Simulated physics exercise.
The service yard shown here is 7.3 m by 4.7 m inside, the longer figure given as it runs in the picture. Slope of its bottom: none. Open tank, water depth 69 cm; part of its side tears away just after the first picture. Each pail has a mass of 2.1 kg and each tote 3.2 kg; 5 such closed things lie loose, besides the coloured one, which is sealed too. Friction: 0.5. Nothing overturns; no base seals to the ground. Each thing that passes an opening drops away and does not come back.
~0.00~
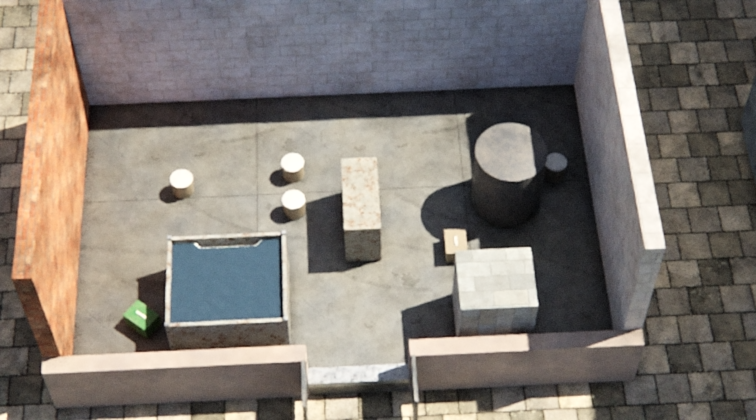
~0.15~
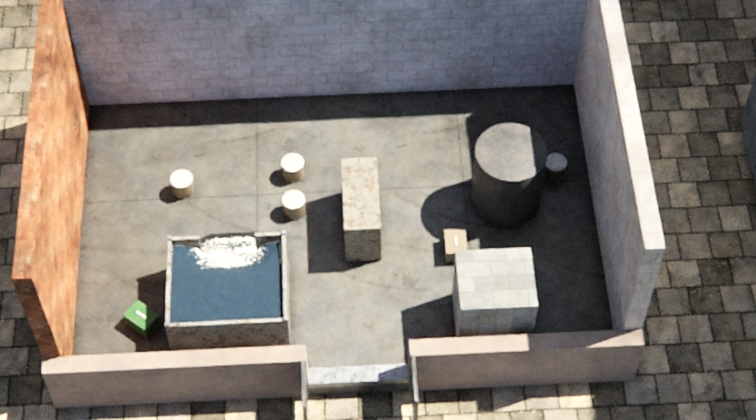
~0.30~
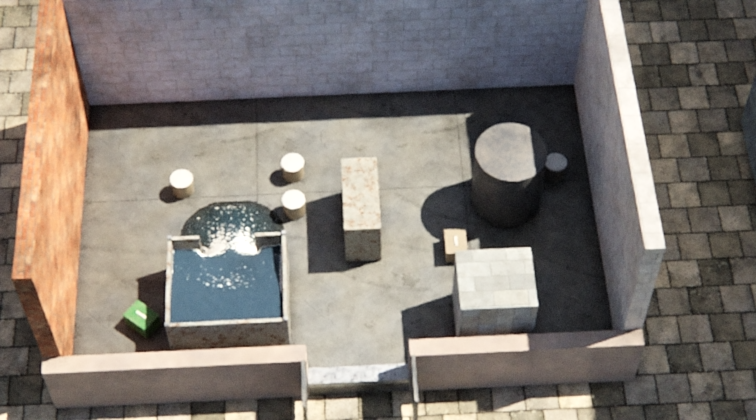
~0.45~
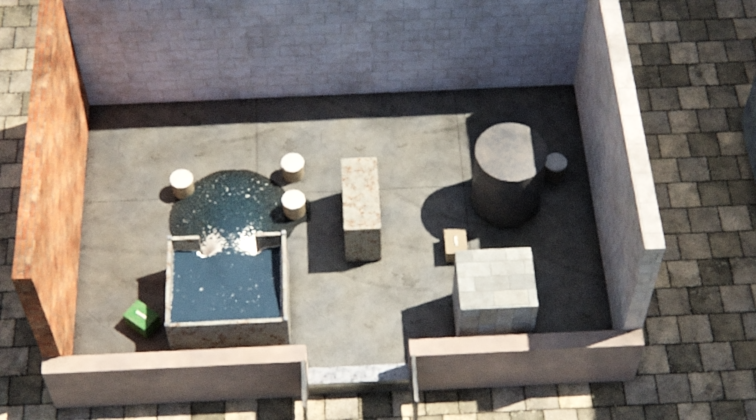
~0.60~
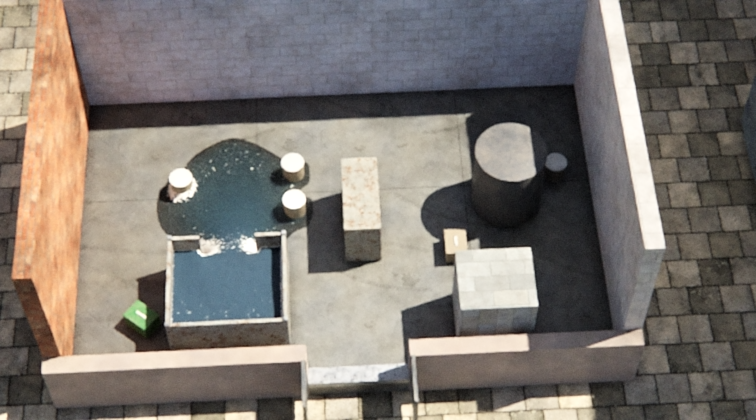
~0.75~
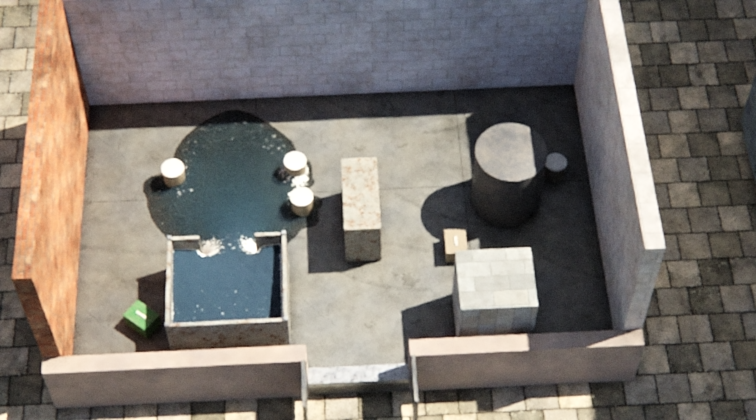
To begin with, a walled yard holds a square tank of dark water, a green tote, and several pale drums and blocks, all still. Water then froths at the tank's far side and pours out, spreading across the floor around three small pale drums, which shift slightly while the green tote stays put.
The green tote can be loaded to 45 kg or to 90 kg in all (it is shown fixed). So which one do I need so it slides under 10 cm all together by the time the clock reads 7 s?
You need just the lower one.
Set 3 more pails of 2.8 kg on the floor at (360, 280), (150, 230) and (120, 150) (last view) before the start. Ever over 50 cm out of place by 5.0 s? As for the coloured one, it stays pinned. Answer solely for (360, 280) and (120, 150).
Below the mark, beyond the mark.
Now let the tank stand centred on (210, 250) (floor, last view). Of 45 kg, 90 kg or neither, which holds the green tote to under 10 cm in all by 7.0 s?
In that case the lighter mass suffices.
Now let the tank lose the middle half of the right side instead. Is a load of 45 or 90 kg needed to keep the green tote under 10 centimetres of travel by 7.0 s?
Result: Lighter option succeeds.
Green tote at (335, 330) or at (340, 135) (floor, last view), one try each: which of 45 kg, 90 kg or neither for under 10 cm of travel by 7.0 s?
Well, the little one does for the first, the little one does for the second.
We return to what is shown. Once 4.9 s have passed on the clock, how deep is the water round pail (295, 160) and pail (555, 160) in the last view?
About 5 and 3 cm.
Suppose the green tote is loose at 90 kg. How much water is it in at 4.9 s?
Something like 5 centimetres.
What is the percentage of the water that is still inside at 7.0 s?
Roughly 100 percent.
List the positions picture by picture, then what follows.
The first picture shows the green tote at (141, 315), on the bottom; water covers 1.9 m2; 0 of 6 have shifted.
The second picture shows the green tote at (141, 315), on the bottom; 2.4 m2 under water; 0 of 6 have shifted.
The third picture shows the green tote at (141, 315) rests on the ground; 3.2 m2 under water; 0 of 6 have shifted.
The fourth picture shows the green tote at (141, 315) rests on the ground; 4.1 m2 under water; 0 of 6 have shifted.
The fifth picture shows the green tote at (141, 315), on the bottom; water covers 5.1 m2; 0 of 6 have shifted.
The sixth picture shows the green tote at (141, 315), on the bottom; 6.5 m2 under water; 2 of 6 have shifted.
After 1.4 s the green tote would be 0 cm from its start with 45 kg and 0 cm from its start with 90 kg; 0 cm of water round it then.
After 3.1 s the green tote would be 0 cm from its start with 45 kg and 0 cm from its start with 90 kg; 0 cm of water round it then.
After 4.9 s the green tote would be 0 cm from its start with 45 kg and 0 cm from its start with 90 kg; 5 cm of water round it then.
After 7.0 s the green tote would be 0 cm from its start with 45 kg and 0 cm from its start with 90 kg; 8 cm of water round it then.
